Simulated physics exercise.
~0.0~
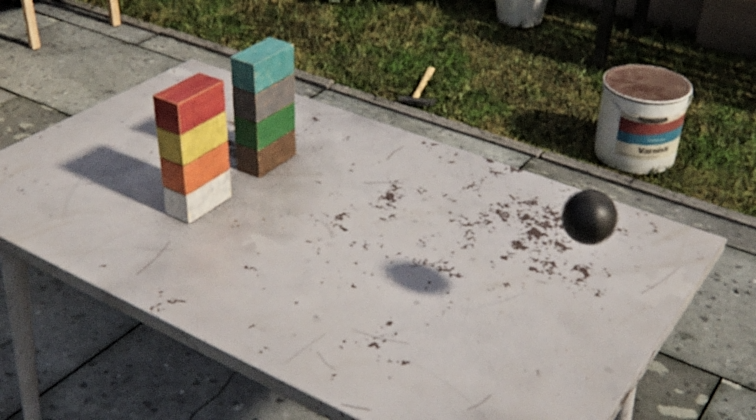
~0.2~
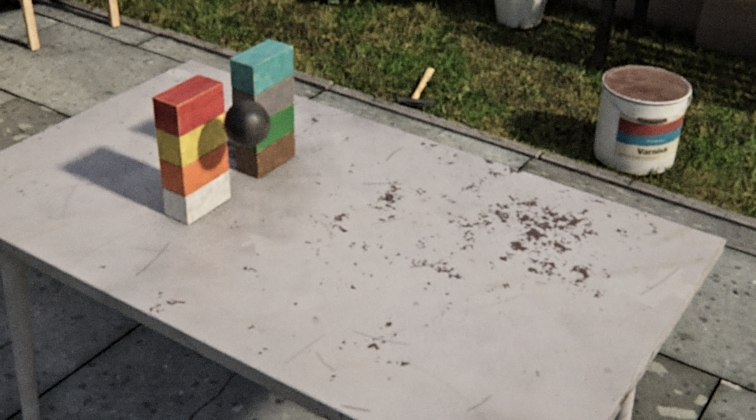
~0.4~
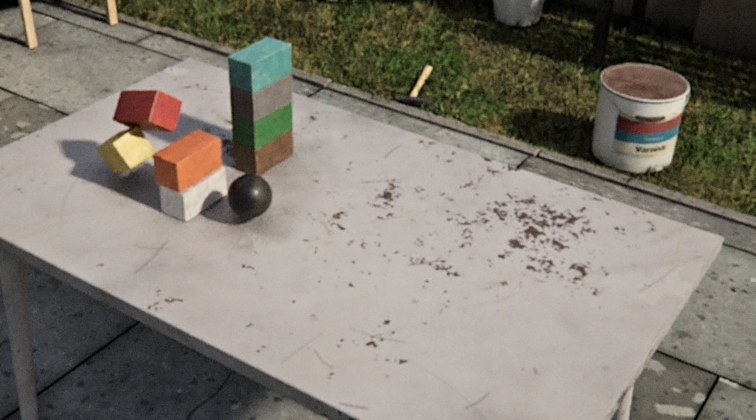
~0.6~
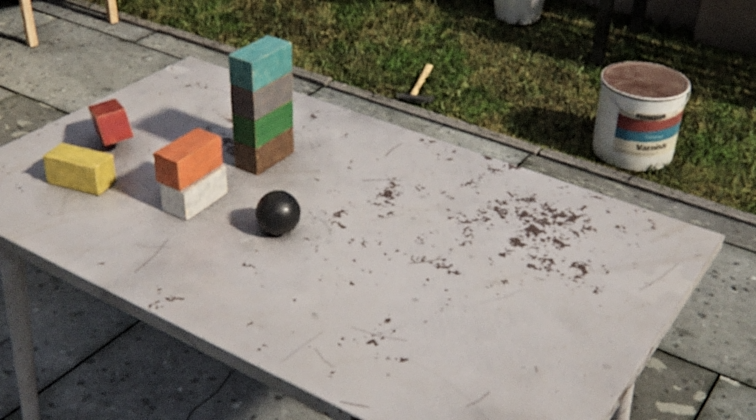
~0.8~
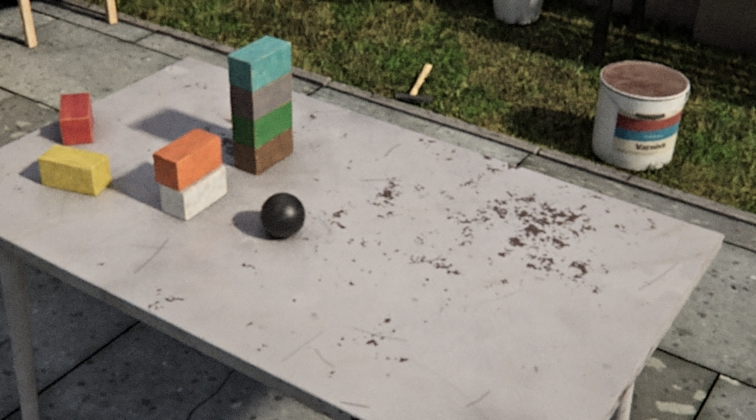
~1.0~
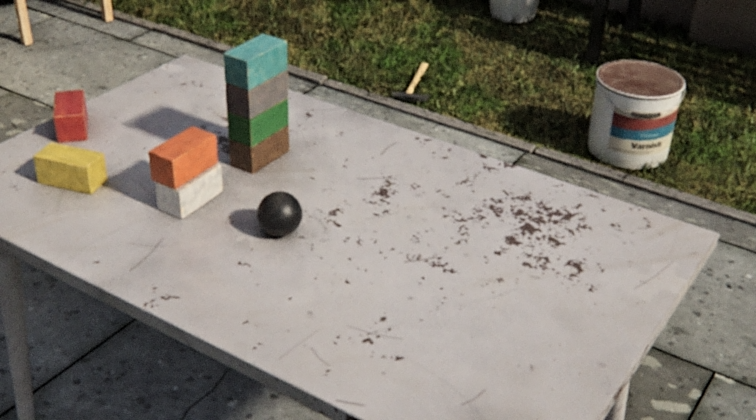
In the video, a black ball flies left over a table and strikes a stack of four blocks, knocking the red and yellow blocks off to the left, then drops and rolls slightly right before stopping, while the orange and white blocks and the neighbouring stack stay standing.
